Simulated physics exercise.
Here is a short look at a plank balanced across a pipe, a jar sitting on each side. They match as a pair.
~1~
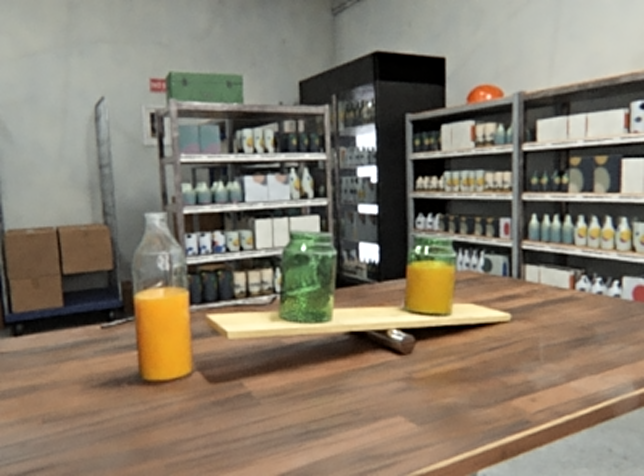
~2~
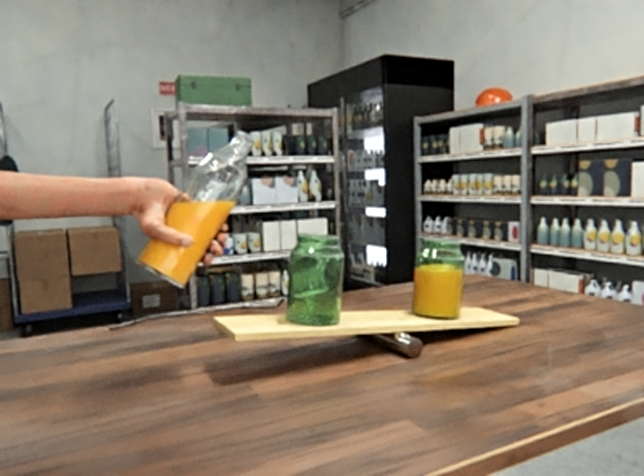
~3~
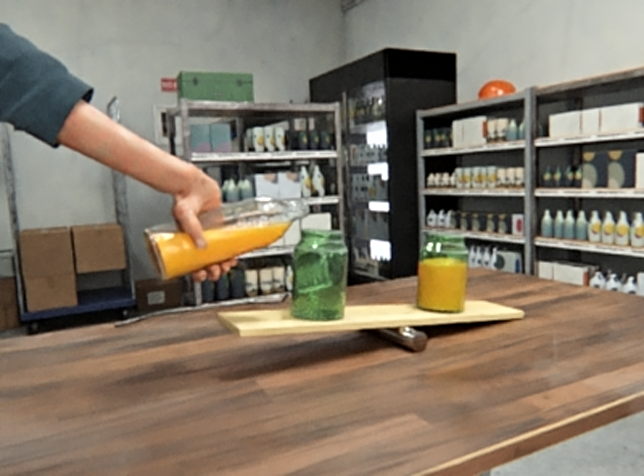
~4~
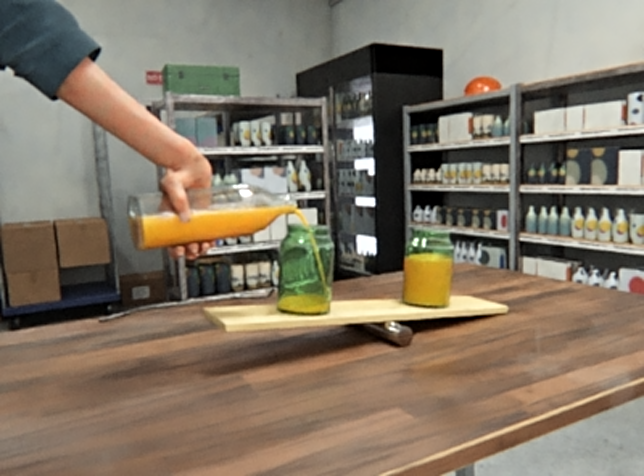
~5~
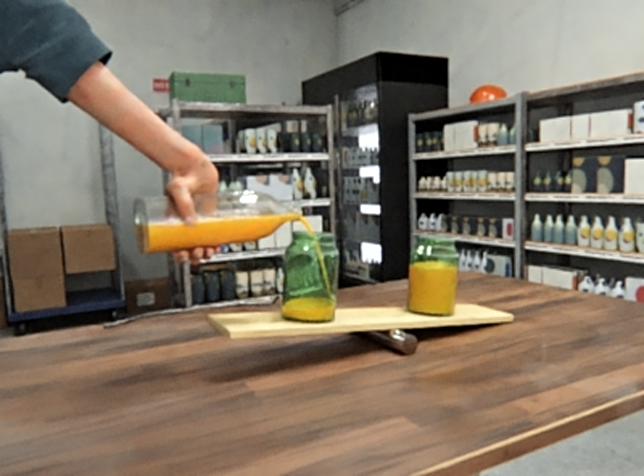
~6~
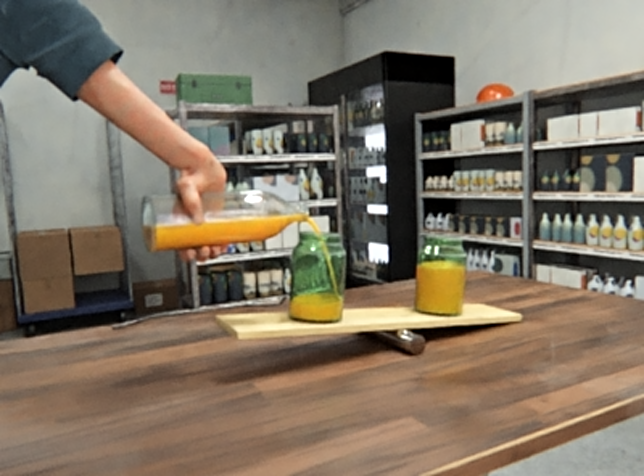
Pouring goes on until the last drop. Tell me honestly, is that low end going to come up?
Yes, it comes up.
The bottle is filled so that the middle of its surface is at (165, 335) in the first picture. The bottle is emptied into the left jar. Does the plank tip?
Note: No change.
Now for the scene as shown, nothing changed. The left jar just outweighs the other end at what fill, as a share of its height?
Estimate: Around 55 per cent.
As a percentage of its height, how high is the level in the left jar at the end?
Close to 70 in every hundred of its height.
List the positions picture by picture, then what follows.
In the first picture, nothing is moving yet; bottle (161, 293) about half full; left jar (309, 273) empty, raised; right jar (431, 273) about two thirds full, on the low side.
In the second picture, the bottle is picked up; pipe (411, 347); left jar (316, 276) empty.
In the third picture, the bottle leans over the left jar; bottle (236, 230) tipped 80° with all of its load; left jar (320, 271) empty.
In the fourth picture, the orange juice is flowing; pipe (402, 335); left jar nearly empty, surface at (304, 302); right jar about two thirds full, surface at (429, 258).
In the fifth picture, the orange juice is flowing; bottle (226, 218) tipped 90° with about three quarters of its load; left jar (311, 274) nearly empty.
In the sixth picture, the orange juice is flowing; pipe (414, 344); left jar about a quarter full, surface at (317, 300); right jar about two thirds full, surface at (441, 266).
Next, the left jar is about half full; the plank leans as before.
After that, the left jar is about two thirds full; the plank has swung over, and that end is down.
Finally, the left jar is about two thirds full; the plank has swung over, and that end is down.
